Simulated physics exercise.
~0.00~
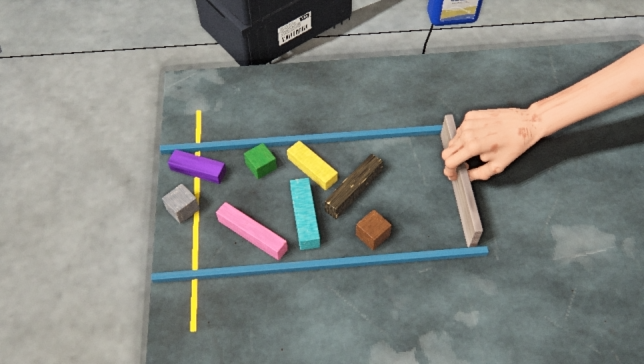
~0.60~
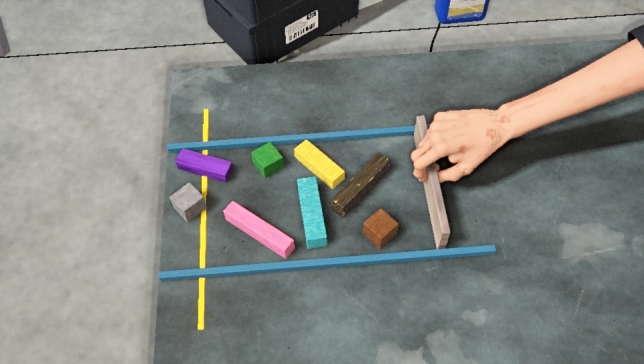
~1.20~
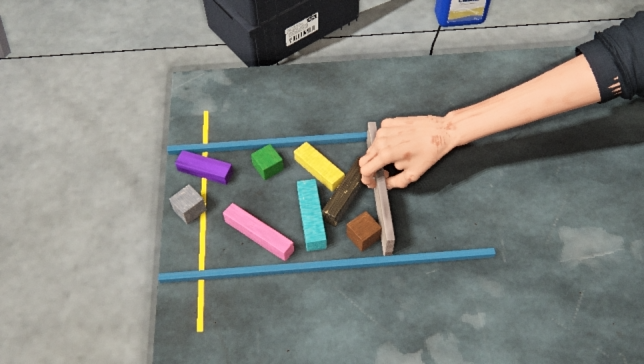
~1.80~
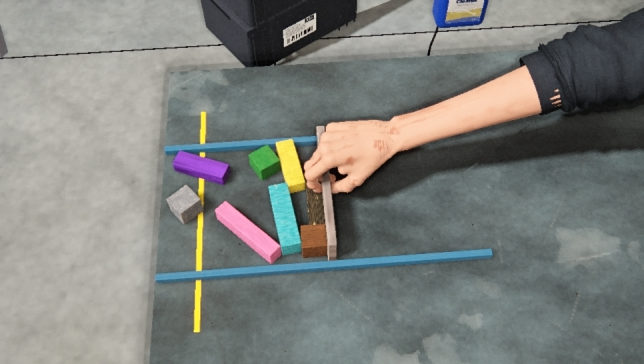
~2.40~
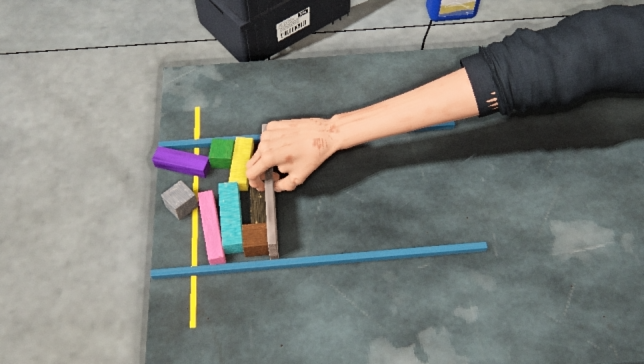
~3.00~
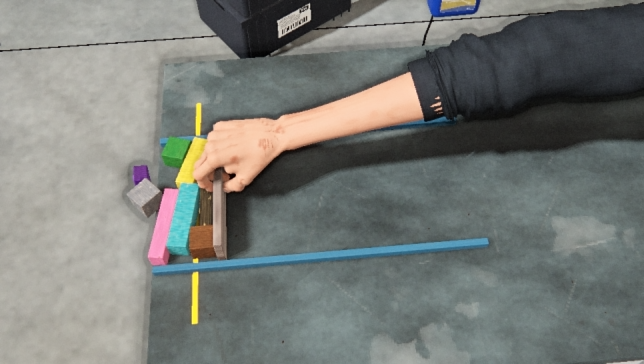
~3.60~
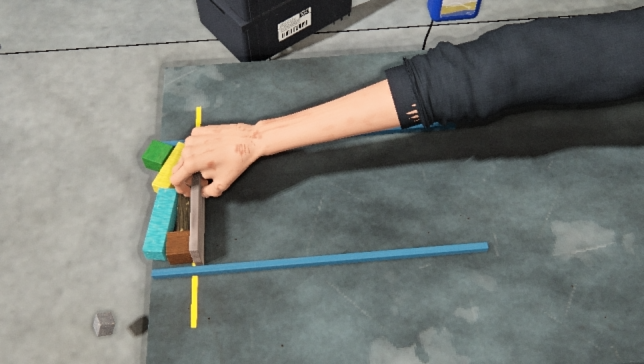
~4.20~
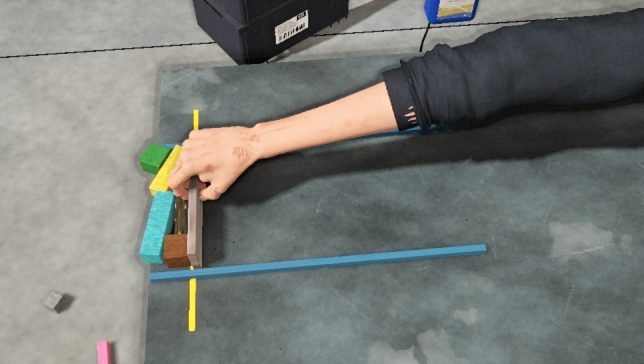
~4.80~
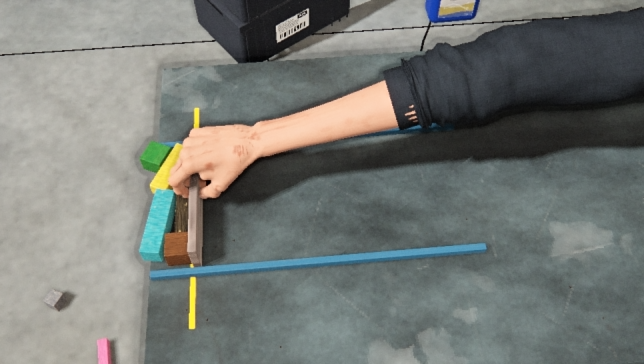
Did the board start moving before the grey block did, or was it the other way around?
The board started moving first, pushed left by the hand, while the grey block stayed still near the yellow tape until the bunched pieces had been pushed close to the edge.
